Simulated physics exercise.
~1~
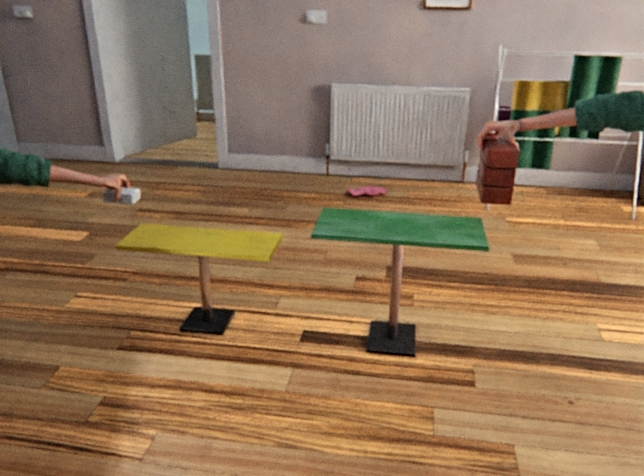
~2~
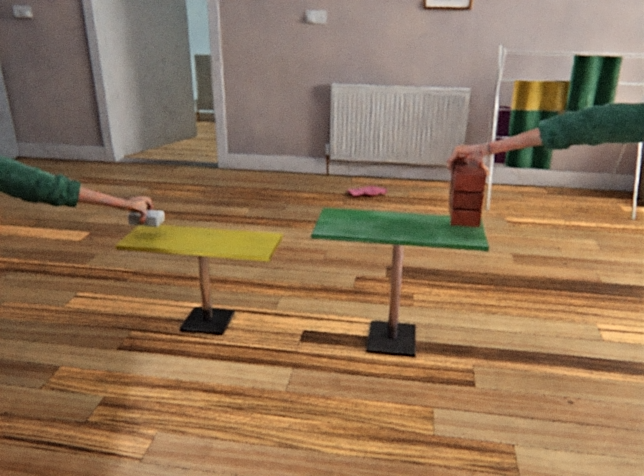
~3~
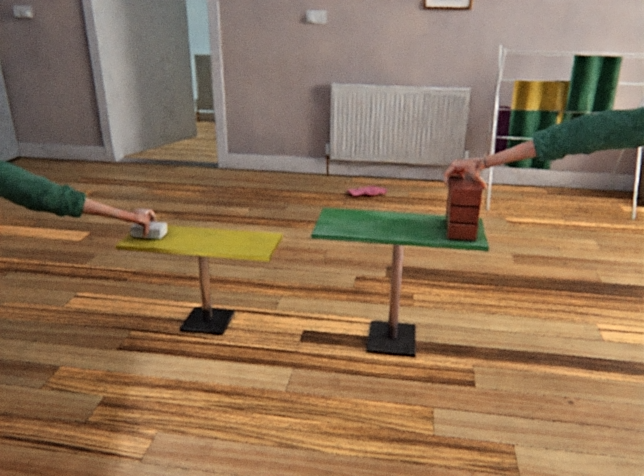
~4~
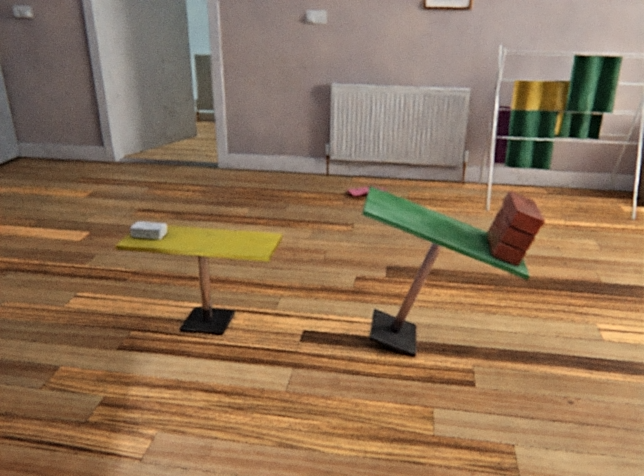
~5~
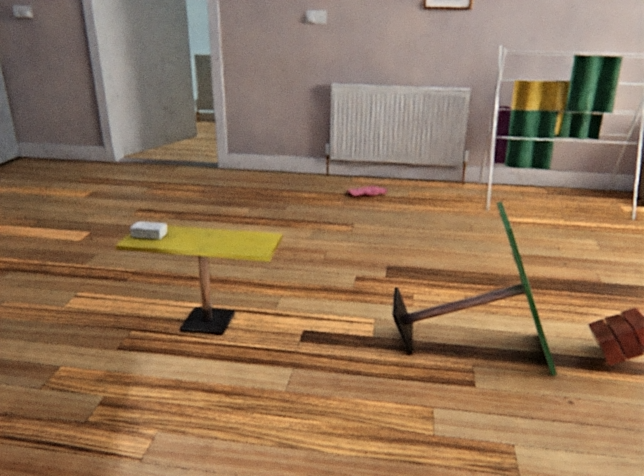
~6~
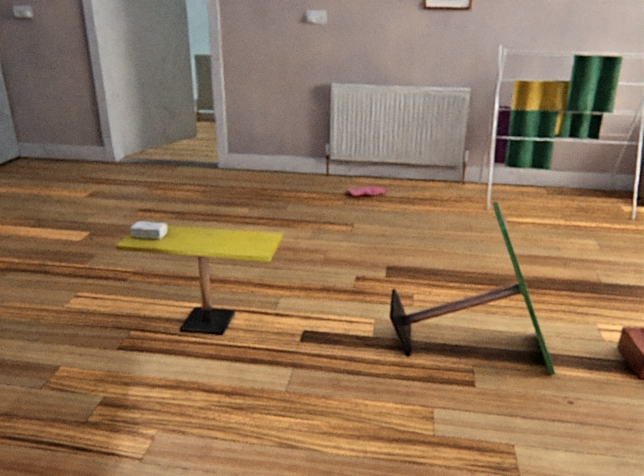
The clip opens on a wooden floor with two small tables, a yellow one on the left and a green one on the right, as two hands bring in a pale block and a stack of red bricks. The left hand lowers the block onto the left end of the yellow table while the other sets the bricks near the right end of the green one. Both hands let go and withdraw. The green table tilts to the right and topples, and the bricks tumble to the floor. It ends on its side, while the yellow table stands steady, still holding its block.
